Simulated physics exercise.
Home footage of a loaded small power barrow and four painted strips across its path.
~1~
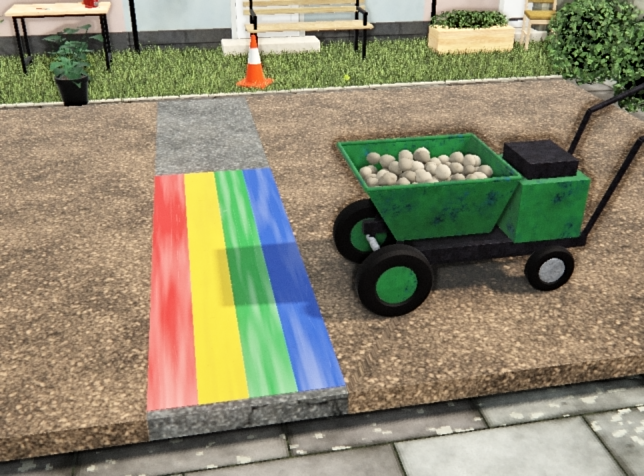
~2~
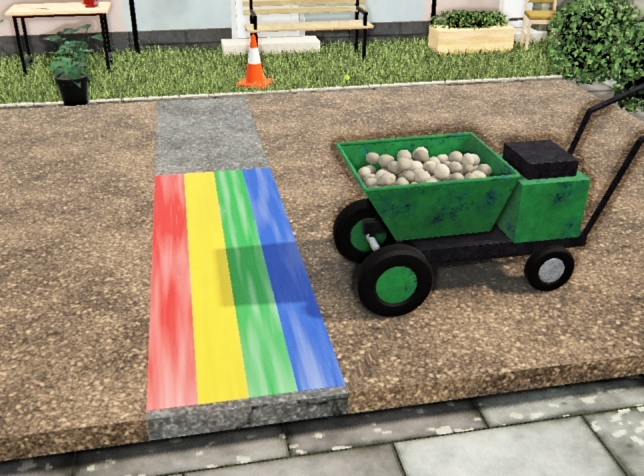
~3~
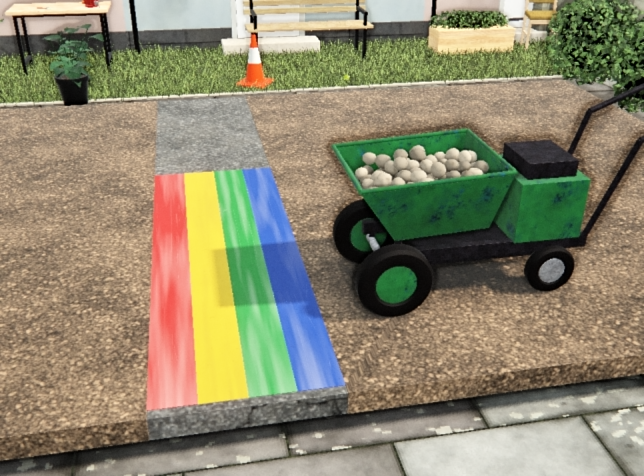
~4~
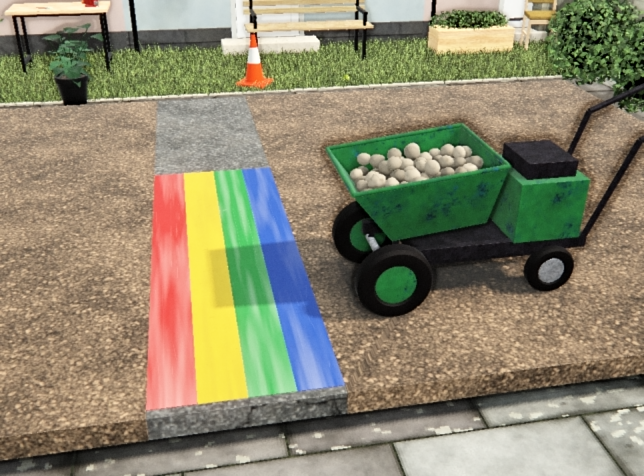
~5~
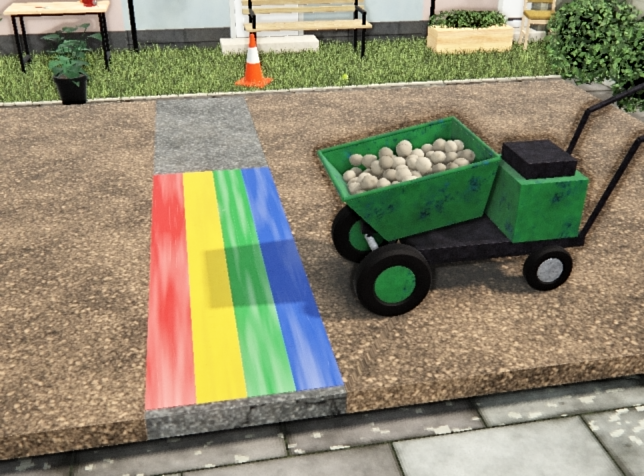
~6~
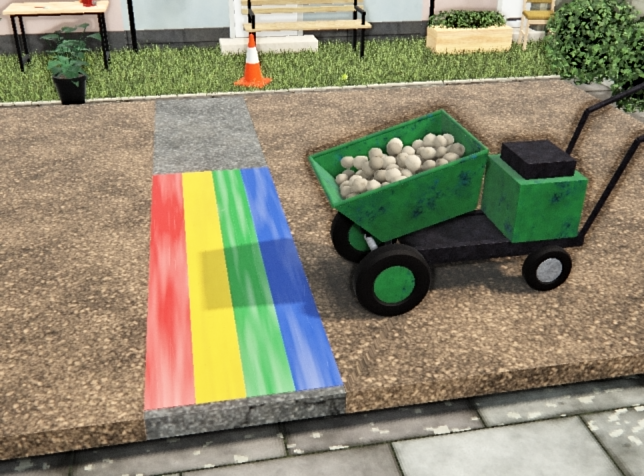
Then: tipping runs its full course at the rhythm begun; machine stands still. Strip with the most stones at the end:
Green strip.
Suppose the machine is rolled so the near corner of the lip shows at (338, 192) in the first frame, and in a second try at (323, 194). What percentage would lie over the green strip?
You'd get around 20 in a hundred, then 10 in a hundred.
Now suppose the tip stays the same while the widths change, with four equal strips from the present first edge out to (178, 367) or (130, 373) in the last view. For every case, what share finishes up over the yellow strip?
30 % and 20 %.
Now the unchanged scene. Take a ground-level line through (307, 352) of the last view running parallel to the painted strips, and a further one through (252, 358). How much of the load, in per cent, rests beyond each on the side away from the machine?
That's 70 per cent for the first and 40 per cent for the second.
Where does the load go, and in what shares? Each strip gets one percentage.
I'd put the blue strip near 5, the green strip near 35, the yellow strip near 25 and the red strip near 5.
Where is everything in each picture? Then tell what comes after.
The first frame shows lip of the skip at (367, 190), level; top of the load at (432, 170), river pebbles; blue strip at (310, 348); green strip at (265, 354); yellow strip at (219, 359); red strip at (172, 365).
The second frame shows lip of the skip at (365, 191), level; top of the load at (431, 169).
The third frame shows lip of the skip at (361, 192), tipped barely; top of the load at (427, 168).
The fourth frame shows lip of the skip at (354, 195), tipped a little; top of the load at (421, 166).
The fifth frame shows lip of the skip at (344, 200), tipped a little; top of the load at (438, 157).
The sixth frame shows lip of the skip at (334, 206), tipped clearly; top of the load at (428, 153); blue strip at (308, 348); green strip at (263, 353); yellow strip at (217, 358); red strip at (170, 364).
Soon after the last picture, skip tipped steeply; all in the skip.
A little later, skip tipped steeply; nearly all in the skip; a small part over the green strip; a stray few falling.
Later still, skip tipped right over; about half in the skip; a stray few over the blue strip; about a quarter over the green strip; about a quarter over the yellow strip; a small part over the red strip.
At rest, skip tipped right over; about a quarter in the skip; a small part over the blue strip; about a third over the green strip; about a quarter over the yellow strip; a small part over the red strip; a stray few off the paint.
